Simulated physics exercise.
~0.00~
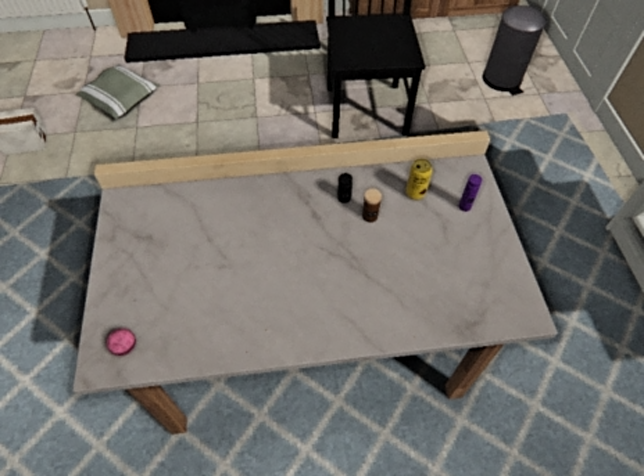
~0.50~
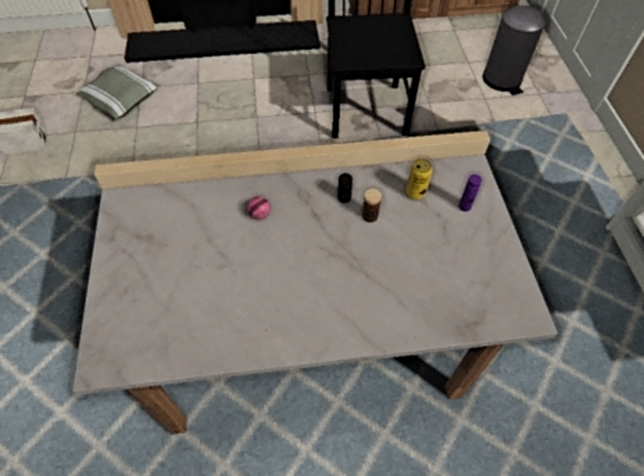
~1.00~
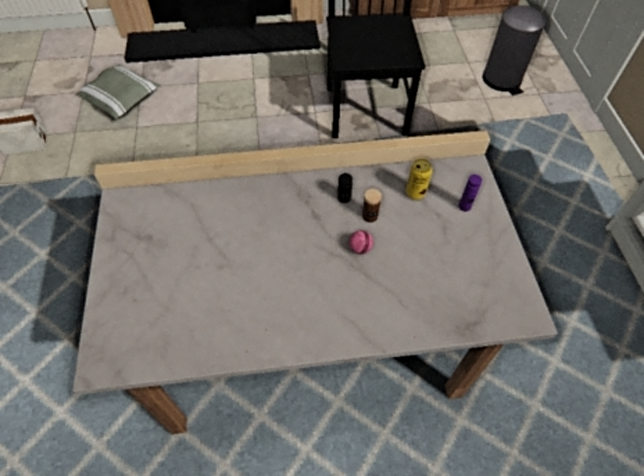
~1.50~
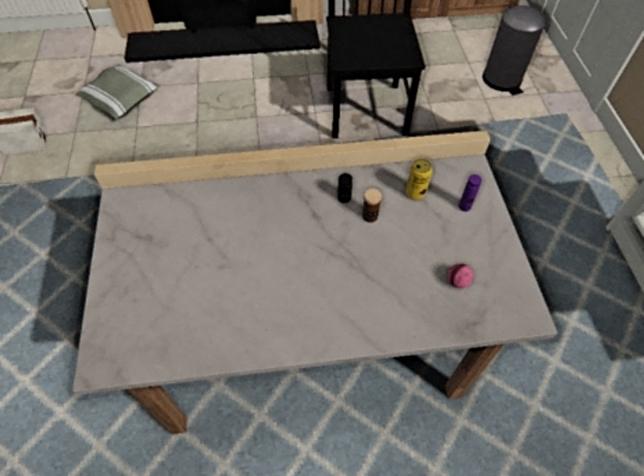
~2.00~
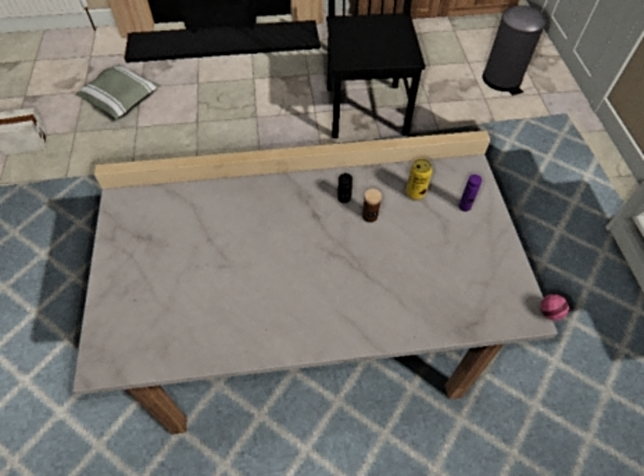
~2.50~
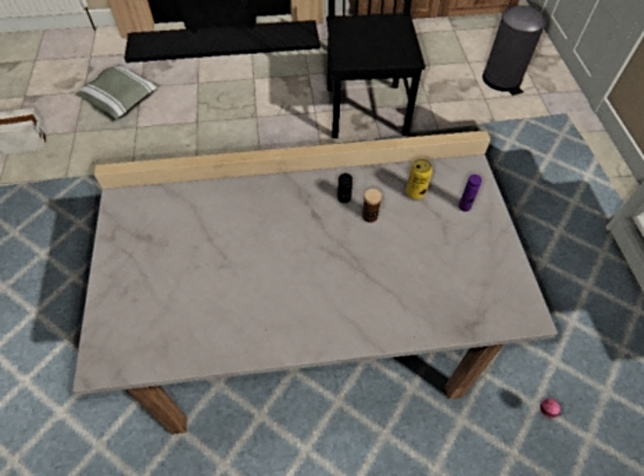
In a room with a tiled floor and a blue patterned rug, a marble-topped table with a wooden rail along its far side holds a pink ball near its front left corner. Toward the back right stand a black shaker, a brown shaker, a yellow can and a purple shaker. The ball travels up and right toward the rail, then heads back down and right, passing just in front of the brown shaker. It crosses to the right edge and leaves the tabletop. Finally it is down over the rug, while the four other items still stand in place.
